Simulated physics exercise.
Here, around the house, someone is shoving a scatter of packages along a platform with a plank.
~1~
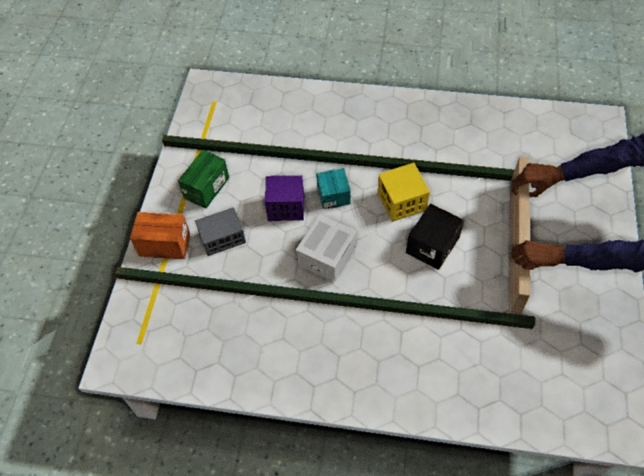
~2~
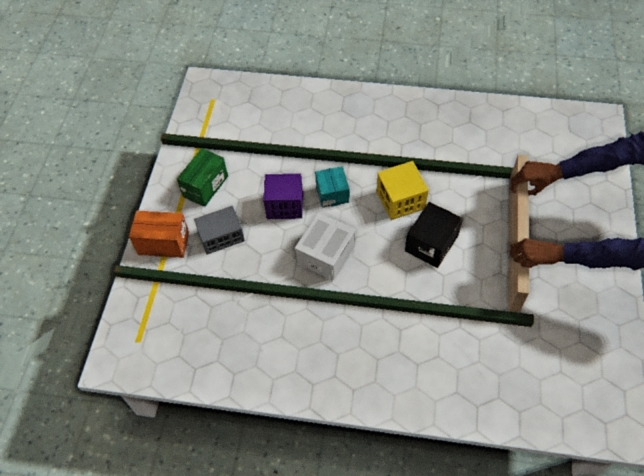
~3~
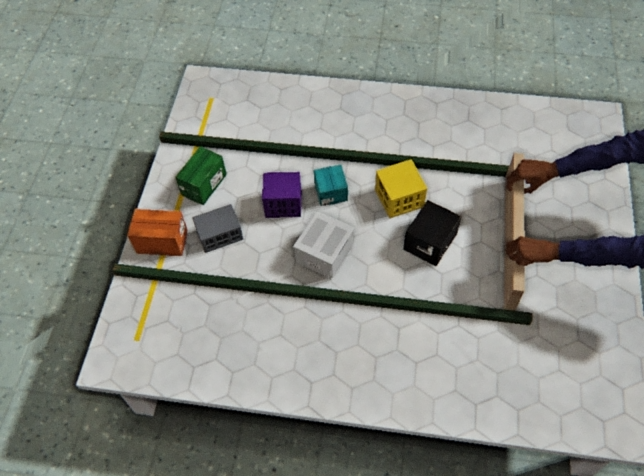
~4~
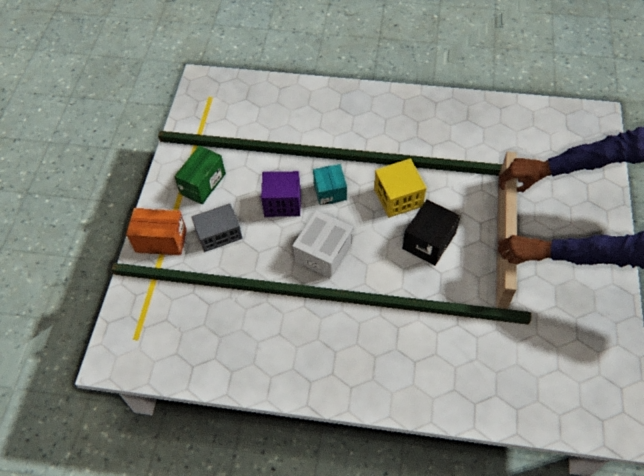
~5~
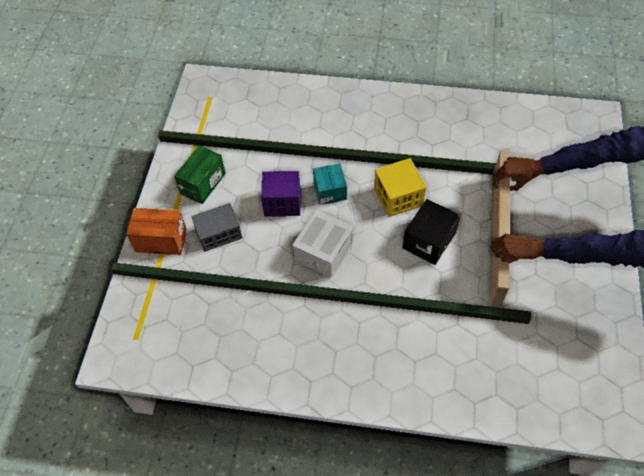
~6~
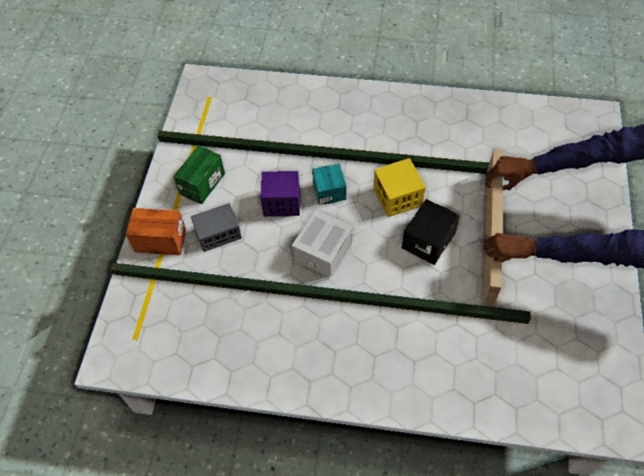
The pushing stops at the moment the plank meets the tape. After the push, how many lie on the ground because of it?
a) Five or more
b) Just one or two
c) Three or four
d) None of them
Answer: A.
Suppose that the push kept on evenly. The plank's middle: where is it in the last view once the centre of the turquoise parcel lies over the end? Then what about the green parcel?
Estimated middle: (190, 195), and (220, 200) for the other.
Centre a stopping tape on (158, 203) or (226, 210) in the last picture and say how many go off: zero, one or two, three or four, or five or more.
In turn: 5 or more; 1 or 2.
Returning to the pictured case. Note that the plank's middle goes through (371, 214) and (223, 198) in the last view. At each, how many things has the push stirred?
That makes 4 at the first spot and 8 at the second.
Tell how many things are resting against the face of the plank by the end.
2.
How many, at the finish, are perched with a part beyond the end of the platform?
I get 0.
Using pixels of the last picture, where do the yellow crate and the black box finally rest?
In the last picture they sit at about (169, 154) and about (151, 211).
Early on, none off yet; orange parcel at rest near (157, 232); green parcel at rest near (200, 175); grey crate at rest near (217, 227).
A while later, none off yet; orange parcel moving near (154, 232); green parcel at rest near (200, 175); grey crate travelled a little near (203, 224).
Further along, one off so far; orange parcel in the air near (100, 282); green parcel travelled about its own width near (158, 169); grey crate travelled well along near (138, 204).
Finally, the number that fall off is five or more; lost, white tote, turquoise parcel, purple crate, grey crate, green parcel and orange parcel.
